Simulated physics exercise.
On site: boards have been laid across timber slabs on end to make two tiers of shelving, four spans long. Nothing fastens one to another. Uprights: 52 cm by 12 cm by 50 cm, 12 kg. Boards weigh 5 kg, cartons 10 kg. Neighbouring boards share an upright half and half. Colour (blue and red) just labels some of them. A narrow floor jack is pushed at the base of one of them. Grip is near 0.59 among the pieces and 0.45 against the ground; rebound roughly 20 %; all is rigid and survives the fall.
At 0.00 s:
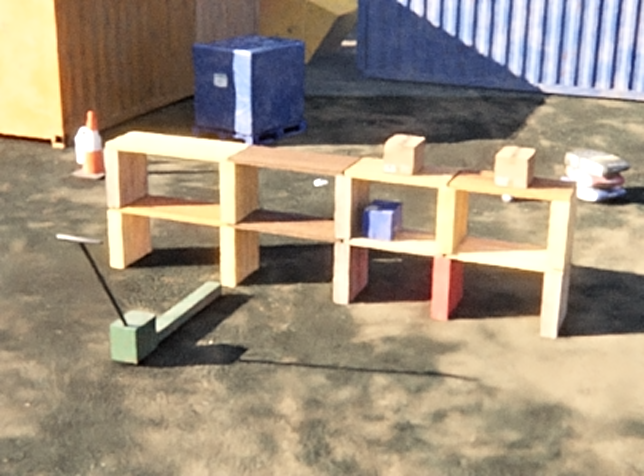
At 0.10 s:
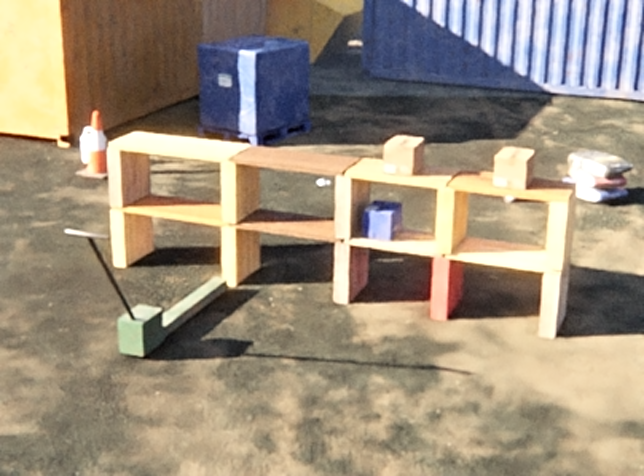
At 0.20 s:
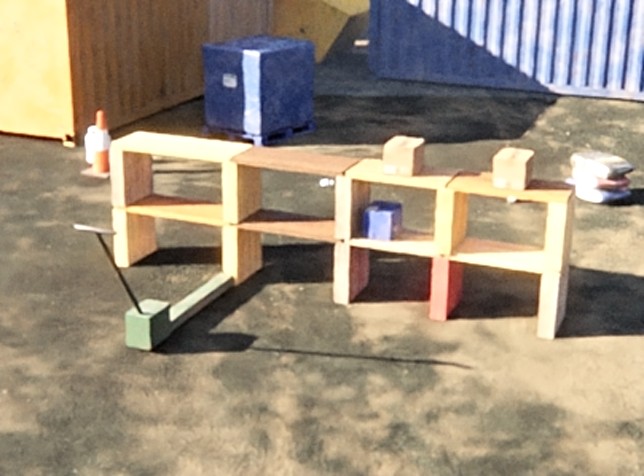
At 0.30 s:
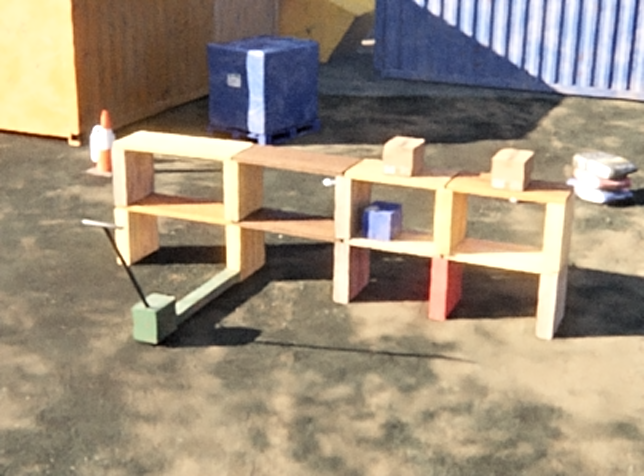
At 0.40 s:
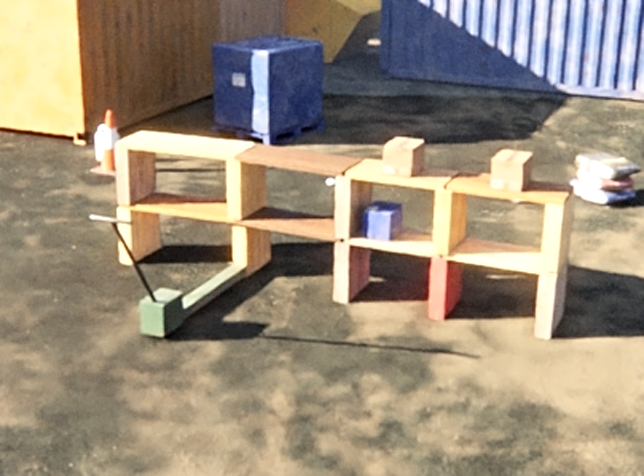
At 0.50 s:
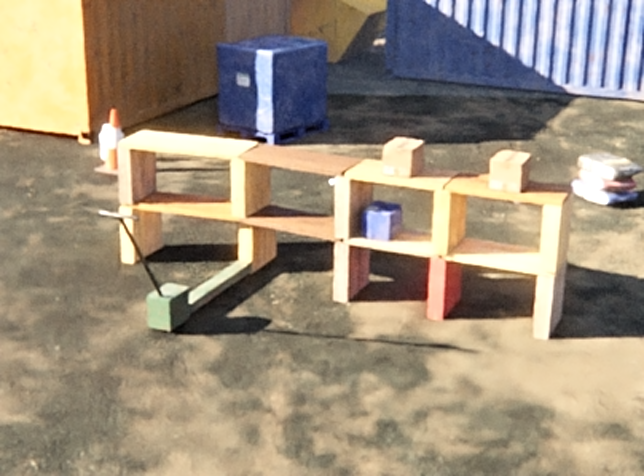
Paved yard by shipping containers, a green floor jack sliding up to two-tier timber shelving and nudging a lower upright slightly backward.
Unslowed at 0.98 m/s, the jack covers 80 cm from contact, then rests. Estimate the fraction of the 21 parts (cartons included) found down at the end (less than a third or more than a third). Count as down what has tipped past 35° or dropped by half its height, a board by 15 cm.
Ending down: Less than a third.
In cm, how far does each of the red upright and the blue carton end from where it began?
Red 0, blue 0.
After 0.64 s, none of the 21 pieces down, 7 disturbed.
After 1.42 s, none of the 21 pieces down, 9 disturbed.
In the end (2.2 s), 1 of the 21 pieces down; blue carton unmoved; red upright unmoved. That is 5 per cent. From the last view, middles, blue carton near (383, 221), red upright near (446, 279).
